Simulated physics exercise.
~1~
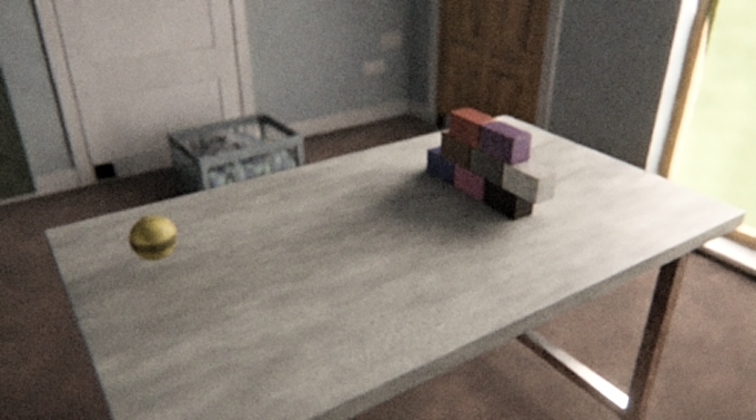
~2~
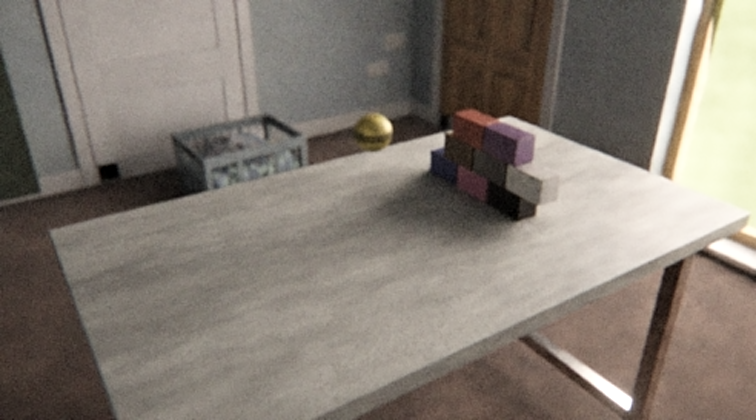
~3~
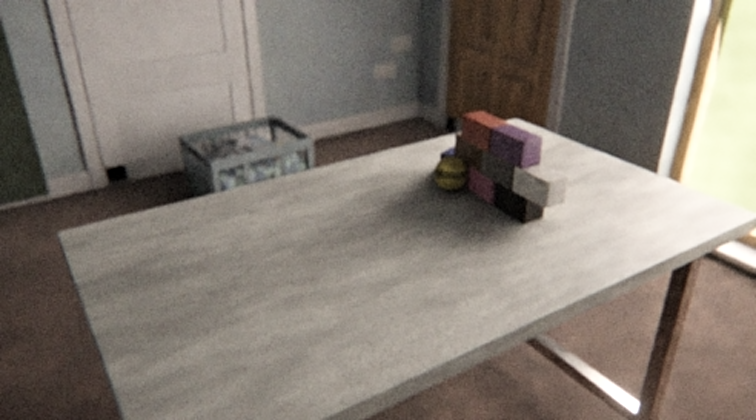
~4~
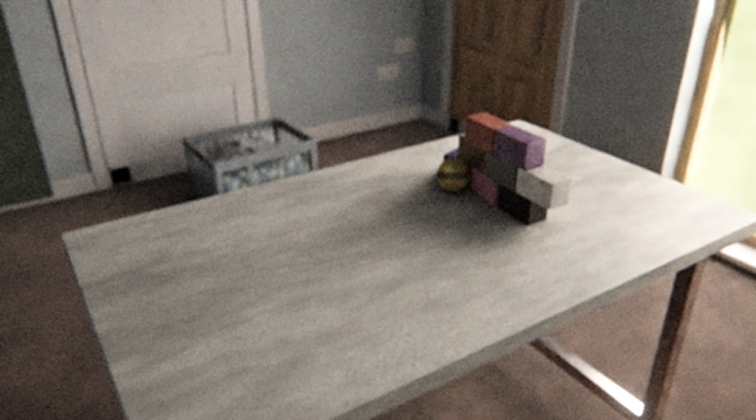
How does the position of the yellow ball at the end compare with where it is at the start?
At the start the yellow ball is over the left part of the table, well away from the blocks. At the end it is on the right side of the view, close against the left side of the stack.
